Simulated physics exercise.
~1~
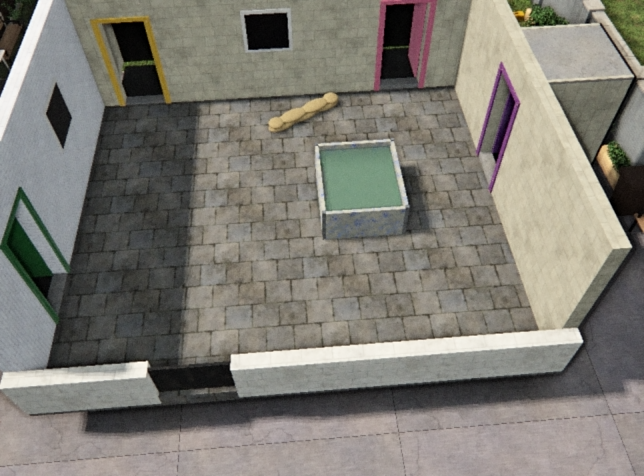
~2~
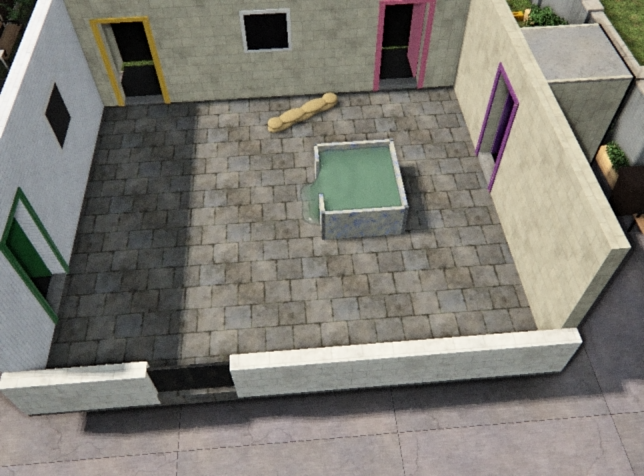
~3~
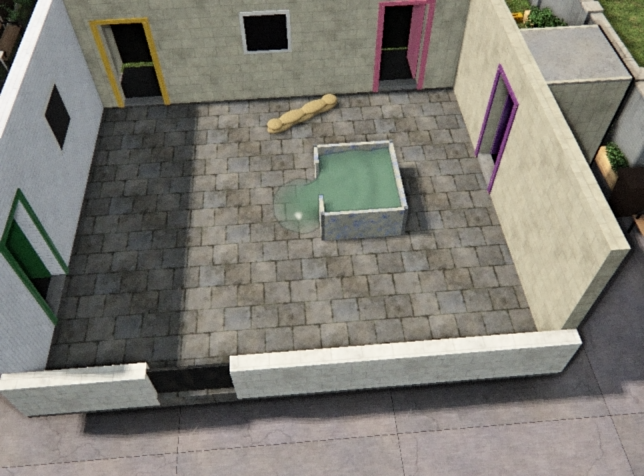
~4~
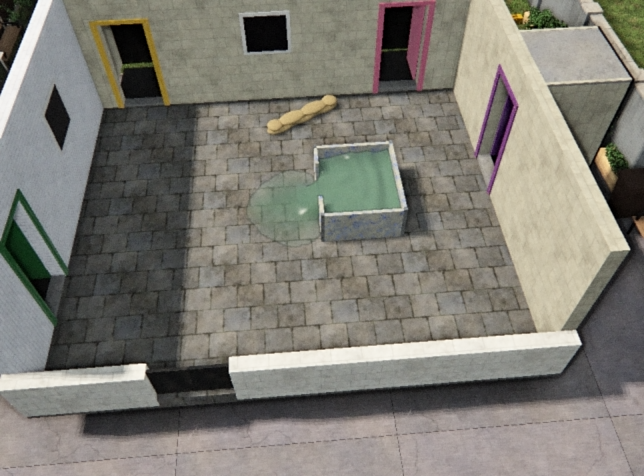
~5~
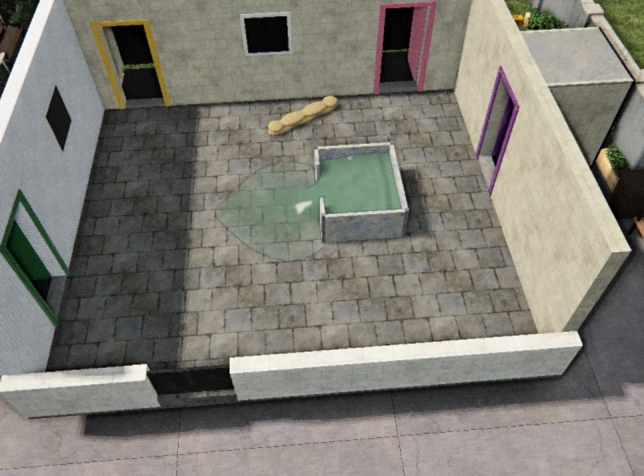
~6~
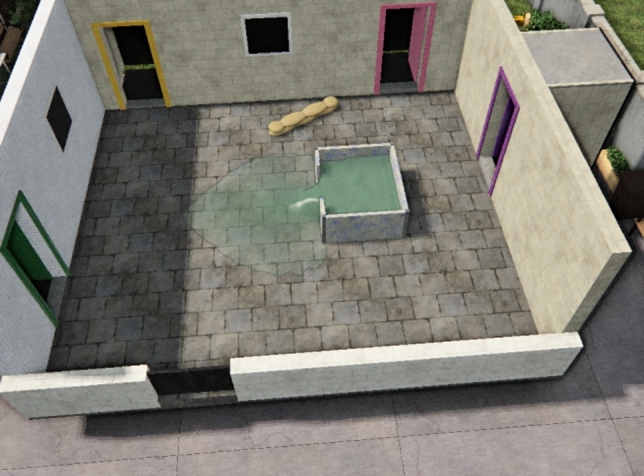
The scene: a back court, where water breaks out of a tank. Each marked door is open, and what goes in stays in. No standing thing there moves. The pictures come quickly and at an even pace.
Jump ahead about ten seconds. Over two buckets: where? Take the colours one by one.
The pink door sees no more than two buckets come in, the yellow door sees more than two buckets come in, the purple door sees no more than two buckets come in, the green door sees more than two buckets come in.
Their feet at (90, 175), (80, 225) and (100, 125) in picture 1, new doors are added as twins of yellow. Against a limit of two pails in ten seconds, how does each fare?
Log: Door one is above the limit; door two is above the limit; door three is above the limit.
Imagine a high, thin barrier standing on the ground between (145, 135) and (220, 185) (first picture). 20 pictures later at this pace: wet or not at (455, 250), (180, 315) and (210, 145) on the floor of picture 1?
Results in sequence: Bone-dry / swamped / swamped.
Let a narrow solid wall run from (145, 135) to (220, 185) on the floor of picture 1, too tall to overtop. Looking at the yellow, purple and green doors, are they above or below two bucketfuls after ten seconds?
Here's how it goes: The yellow one ends up swamped, the purple one remains below, the green one ends up swamped.
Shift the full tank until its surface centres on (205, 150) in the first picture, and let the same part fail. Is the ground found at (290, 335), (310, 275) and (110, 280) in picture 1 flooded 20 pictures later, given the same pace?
Going through them in that order: Still bare, still bare and waterlogged.
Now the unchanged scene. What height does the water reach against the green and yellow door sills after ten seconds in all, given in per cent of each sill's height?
Close to 110 per cent for the first one and close to 110 per cent for the second.
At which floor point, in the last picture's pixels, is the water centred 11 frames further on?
Somewhere near (263, 210).
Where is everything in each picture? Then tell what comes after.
Still water in the open tank at (360, 178), in the first frame.
Water pours out at (321, 196) and has run to (309, 186), in the second frame.
Water pours out at (321, 198) and has run to (279, 196), in the third frame.
Water pours out at (321, 199) and has run to (251, 213), in the fourth frame.
Water pours out at (321, 199) and has run to (220, 211), in the fifth frame.
Water pours out at (322, 200) and has run to (189, 214), in the sixth frame.
A moment on, water covers 25 % of the floor; the pink door not reached, the yellow door not reached, the purple door not reached, the green door not reached.
Next, water covers 40 % of the floor; the pink door not reached, the yellow door not reached, the purple door not reached, the green door under two buckets in.
Then, water covers 45 % of the floor; the pink door not reached, the yellow door under two buckets in, the purple door not reached, the green door over two buckets in.
Later, water covers 45 % of the floor; the pink door not reached, the yellow door over two buckets in, the purple door not reached, the green door over two buckets in.
In the end, water covers 70 % of the floor; the pink door wet at the sill, nothing in, the yellow door over two buckets in, the purple door not reached, the green door over two buckets in.
